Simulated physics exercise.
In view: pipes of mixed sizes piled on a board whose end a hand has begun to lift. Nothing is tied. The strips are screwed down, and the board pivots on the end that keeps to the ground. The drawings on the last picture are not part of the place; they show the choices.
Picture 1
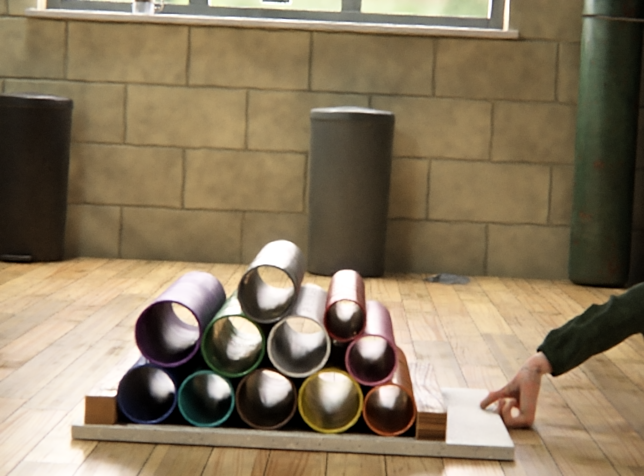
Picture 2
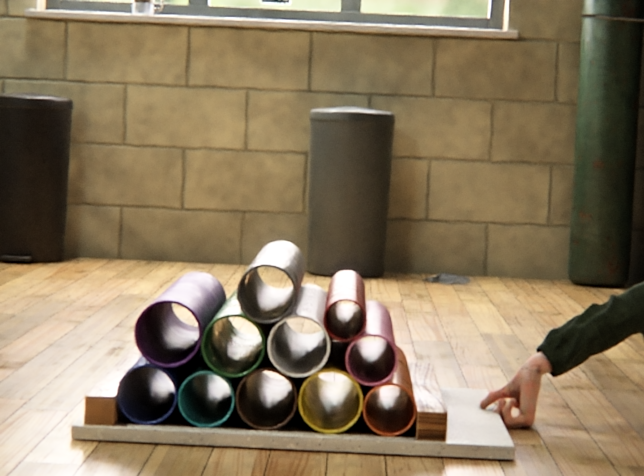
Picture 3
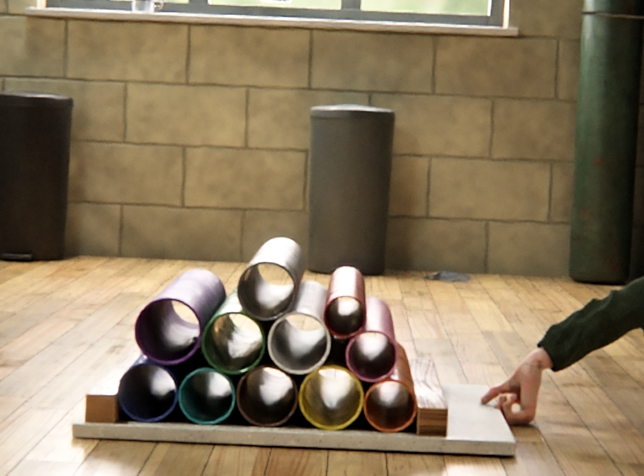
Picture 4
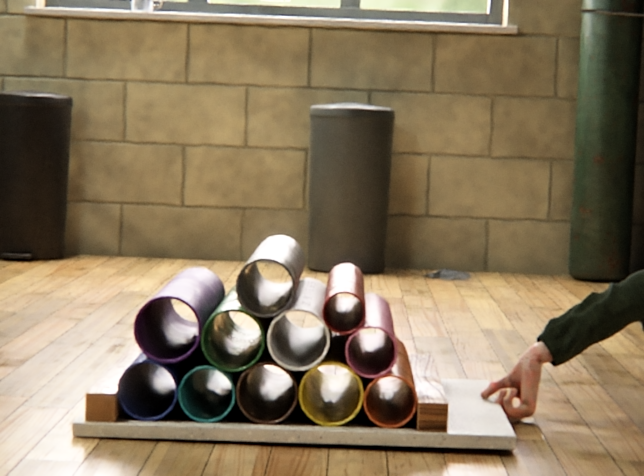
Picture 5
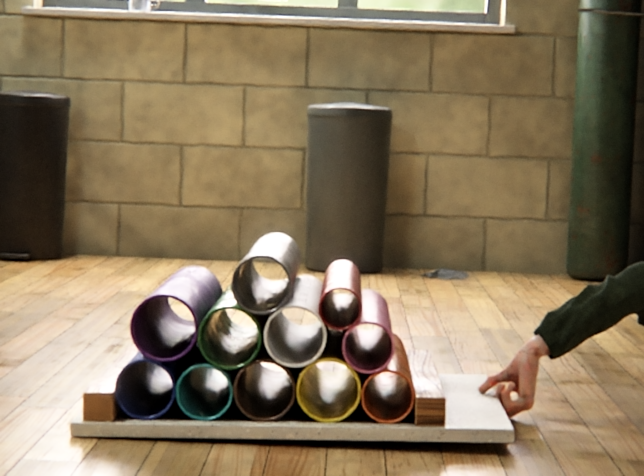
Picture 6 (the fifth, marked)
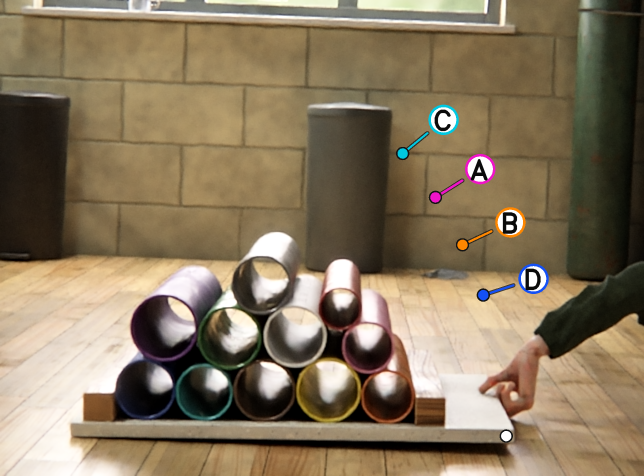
A hand at the right gripping the end of a board stacked with colourful pipes, barely moving it on a wooden floor.
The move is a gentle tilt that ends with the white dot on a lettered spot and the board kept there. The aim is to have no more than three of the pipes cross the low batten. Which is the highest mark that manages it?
At most to D.
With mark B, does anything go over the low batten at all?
At B: Yes.
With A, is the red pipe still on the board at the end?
No, with A.
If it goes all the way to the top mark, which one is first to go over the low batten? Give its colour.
First is the purple one.
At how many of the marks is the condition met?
One of the four.
On the copy, A at (436, 197); B at (462, 245); C at (403, 154); D at (483, 295); the white dot at (507, 436).
On D. First, board at 14°.
Then, board at 20°.
Finally, board at 20°, one over the low batten (purple).
By contrast, A five over the low batten; B five over the low batten; C six over the low batten.
